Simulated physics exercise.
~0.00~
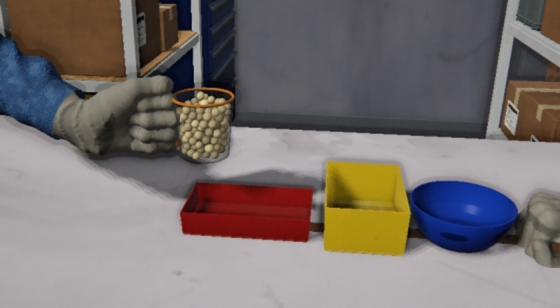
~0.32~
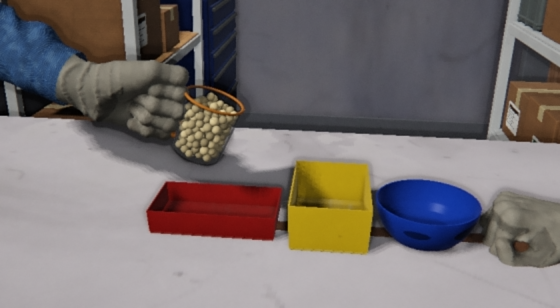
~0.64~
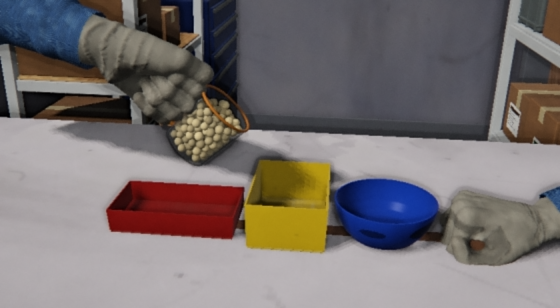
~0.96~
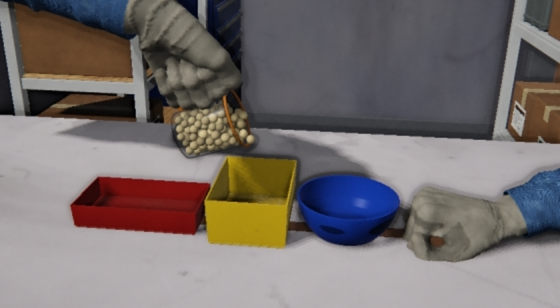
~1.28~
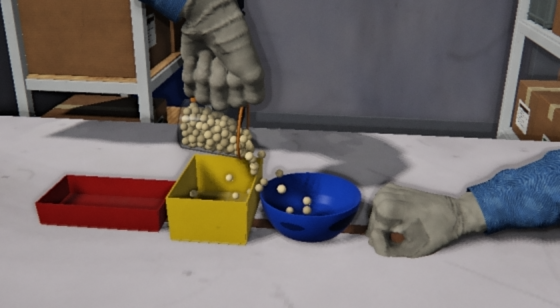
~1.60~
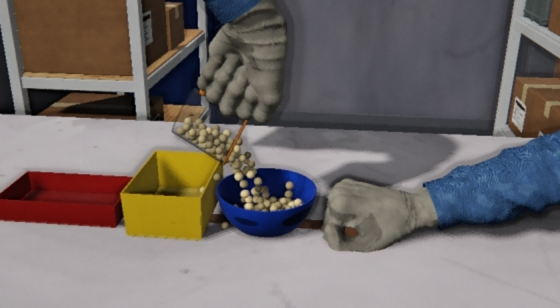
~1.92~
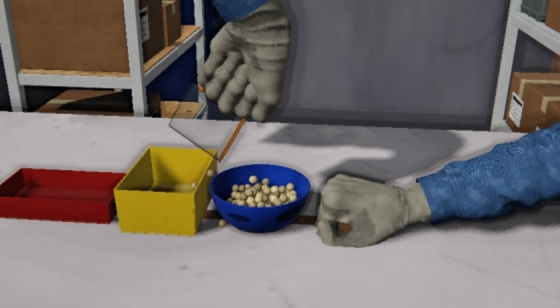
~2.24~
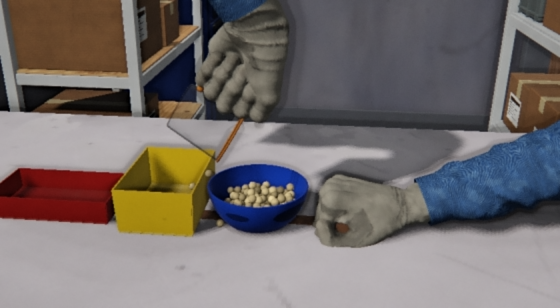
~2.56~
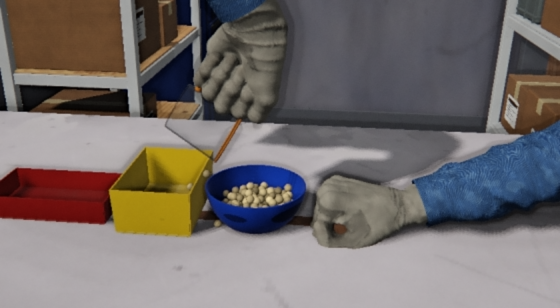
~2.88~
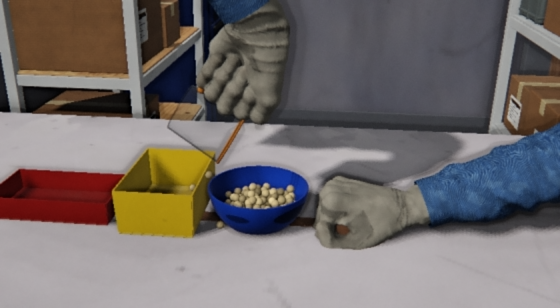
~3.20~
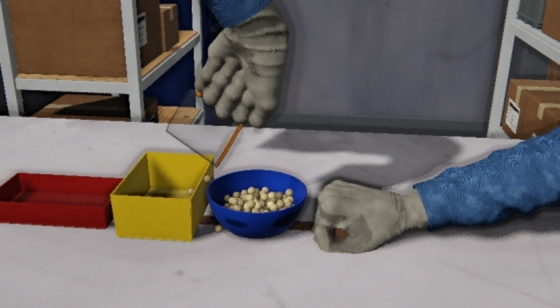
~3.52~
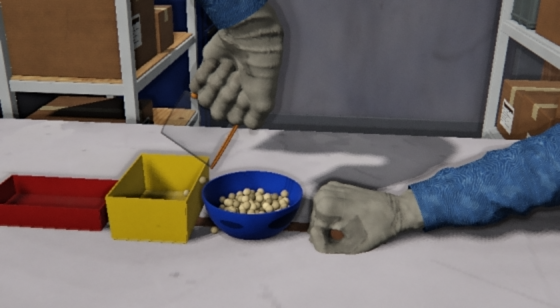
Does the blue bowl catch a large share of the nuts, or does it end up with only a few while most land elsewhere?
The blue bowl catches nearly all of the nuts. Only a few go into the yellow tin, and the red tin gets none.
